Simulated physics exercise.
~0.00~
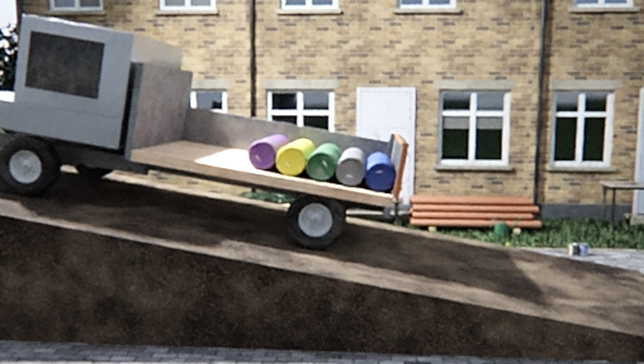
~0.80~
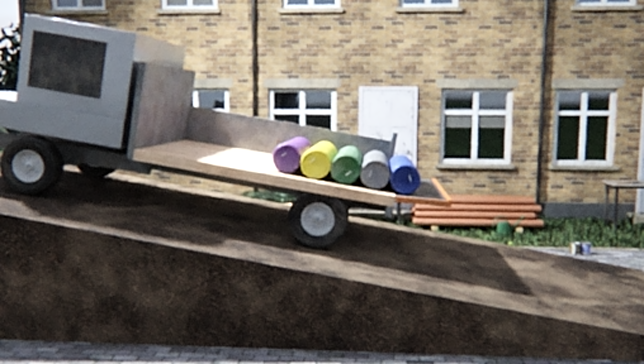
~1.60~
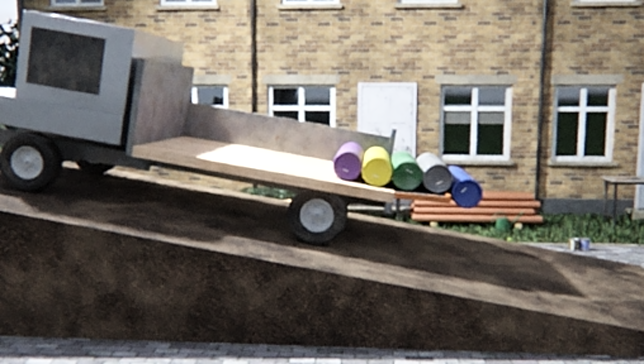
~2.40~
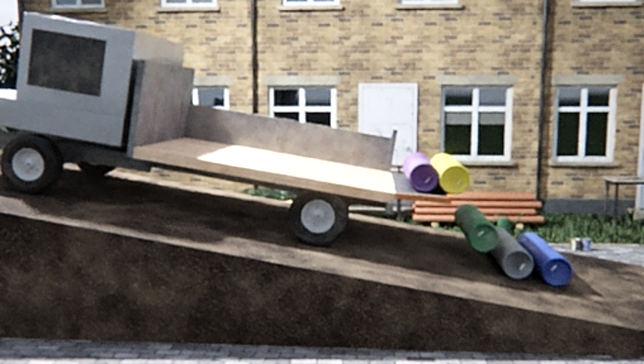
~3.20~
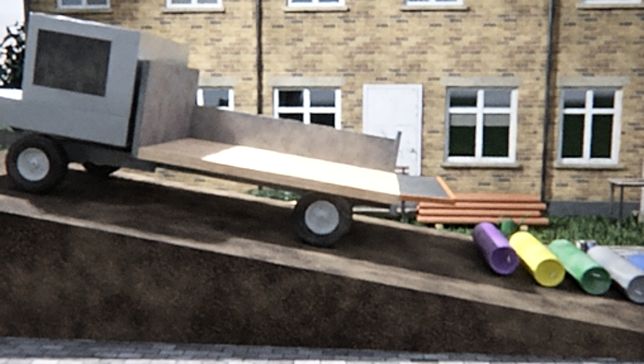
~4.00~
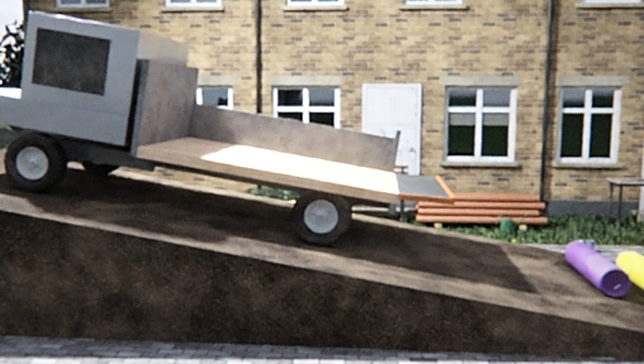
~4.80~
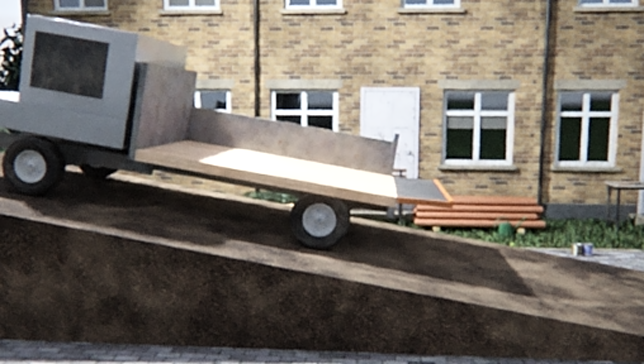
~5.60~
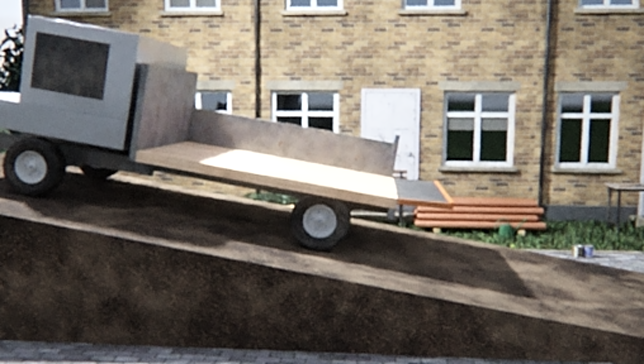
Five coloured cylinders, purple, yellow, green, grey and blue, lie side by side against the raised tailgate of a grey pick-up parked on a slope, its cab uphill to the left. The tailgate swings down, and the row starts rolling right, with blue leading onto the lowered gate. Blue tips off the end first, then grey and green drop to the dirt while purple and yellow cross the gate. Those two fall as well, and all five roll on downhill. One after another they leave the view on the right, purple last, leaving the truck standing still with an empty bed.
